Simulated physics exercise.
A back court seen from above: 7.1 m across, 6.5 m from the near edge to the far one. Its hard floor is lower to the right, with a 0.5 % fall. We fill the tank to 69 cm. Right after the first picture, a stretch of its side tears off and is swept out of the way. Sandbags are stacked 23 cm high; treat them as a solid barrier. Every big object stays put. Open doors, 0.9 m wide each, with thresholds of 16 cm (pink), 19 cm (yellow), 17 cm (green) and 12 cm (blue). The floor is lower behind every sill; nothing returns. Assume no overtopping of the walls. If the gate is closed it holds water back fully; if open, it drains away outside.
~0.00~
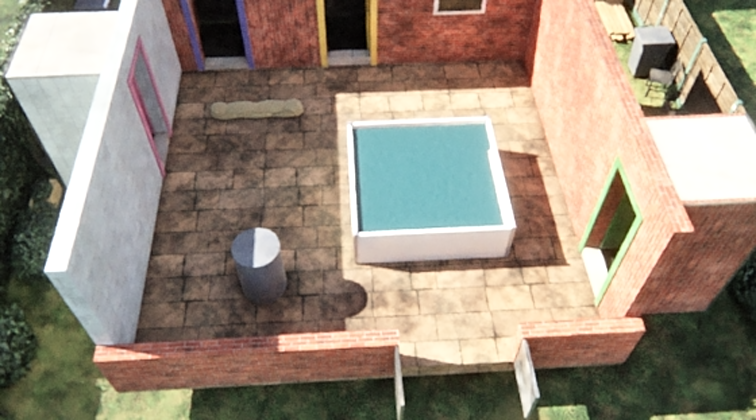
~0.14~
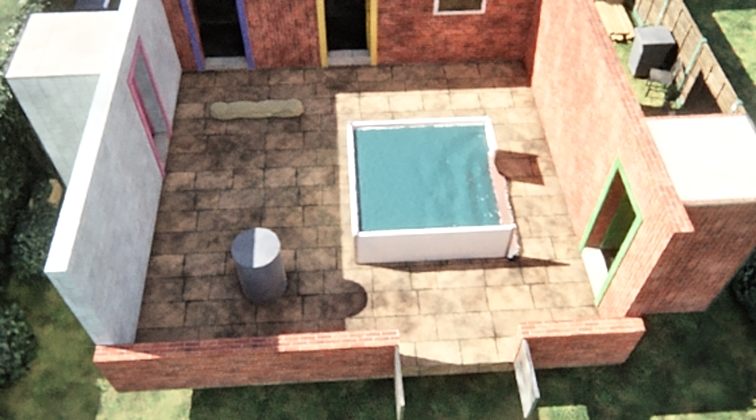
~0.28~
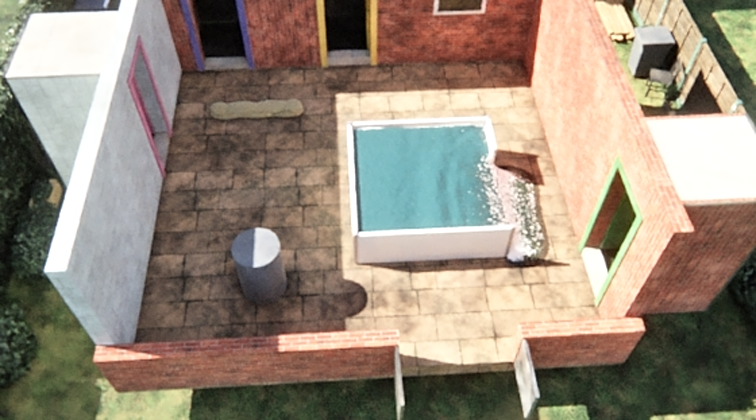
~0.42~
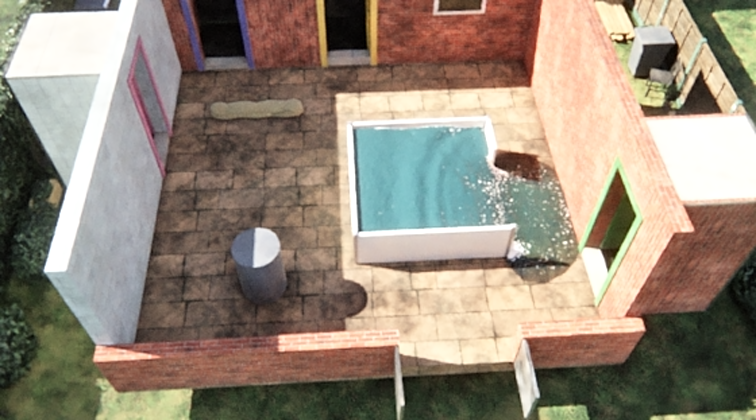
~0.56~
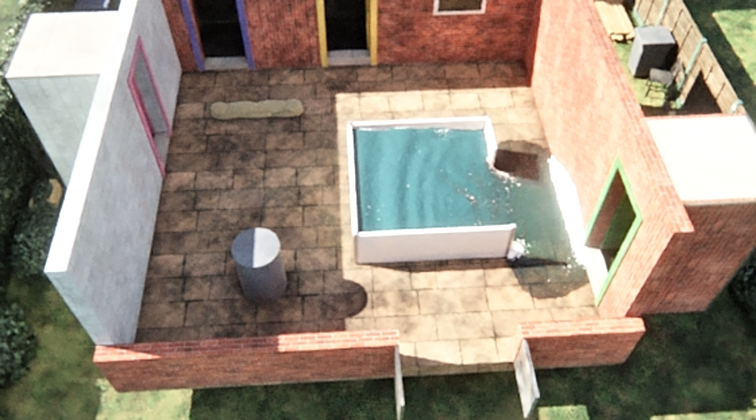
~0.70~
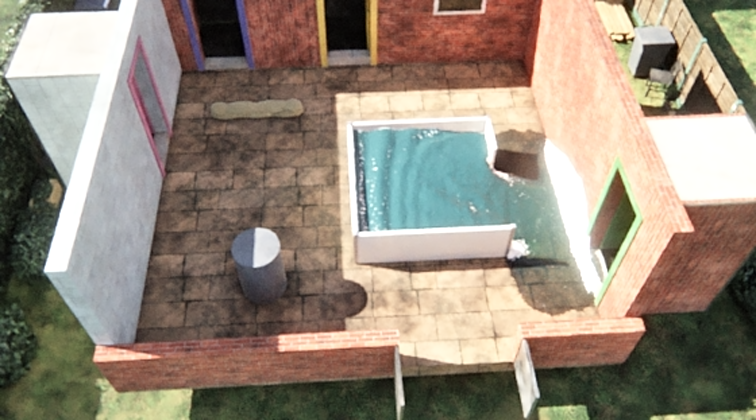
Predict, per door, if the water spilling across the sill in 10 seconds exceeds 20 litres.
Prediction: The pink door does not exceed 20 litres; the yellow door does not exceed 20 litres; the green door exceeds 20 litres; the blue door does not exceed 20 litres.
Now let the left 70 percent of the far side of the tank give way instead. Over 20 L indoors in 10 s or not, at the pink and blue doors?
Compared with the limit, pink is lower and blue is higher.
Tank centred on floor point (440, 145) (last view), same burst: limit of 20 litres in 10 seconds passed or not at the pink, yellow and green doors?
Lab note: Vs limit, pink door limit held; yellow door limit held; green door limit held.
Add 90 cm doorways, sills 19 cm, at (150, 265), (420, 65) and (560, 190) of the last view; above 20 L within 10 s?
Per doorway, in order: Insufficient / insufficient / sufficient.
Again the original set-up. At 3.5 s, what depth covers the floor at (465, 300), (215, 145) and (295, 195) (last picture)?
Depths: About 8, 0 and 0 centimetres.
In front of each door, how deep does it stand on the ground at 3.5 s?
You'd see pink at 0 cm, yellow at 9 cm, green at 25 cm and blue at 0 cm.
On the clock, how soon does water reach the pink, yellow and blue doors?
Pink = 5.5 s, yellow = 3.0 s, blue = 4.0 s.
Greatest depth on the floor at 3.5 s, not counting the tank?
It tops out at some 35 cm.
After 1.4 s water covers 15 % of the floor and is deepest (56 cm) near (568, 217); pink door not reached, yellow door not reached, green door 31 cm at the sill, 14 L in, blue door not reached.
After 2.2 s water covers 30 % of the floor and is deepest (55 cm) near (604, 341); pink door not reached, yellow door not reached, green door 30 cm at the sill, 72 L in, blue door not reached.
After 3.5 s water covers 50 % of the floor and is deepest (35 cm) near (601, 330); pink door not reached, yellow door 9 cm at the sill, 0 L in, green door 25 cm at the sill, 133 L in, blue door not reached.
After 6.0 s water covers 90 % of the floor and is deepest (19 cm) near (601, 330); pink door 6 cm at the sill, 0 L in, yellow door 6 cm at the sill, 0 L in, green door 17 cm at the sill, 169 L in, blue door 3 cm at the sill, 0 L in.
After 10.0 s water covers 95 % of the floor and is deepest (14 cm) near (347, 202); pink door 10 cm at the sill, 0 L in, yellow door 5 cm at the sill, 0 L in, green door 10 cm at the sill, 170 L in, blue door 10 cm at the sill, 2 L in.
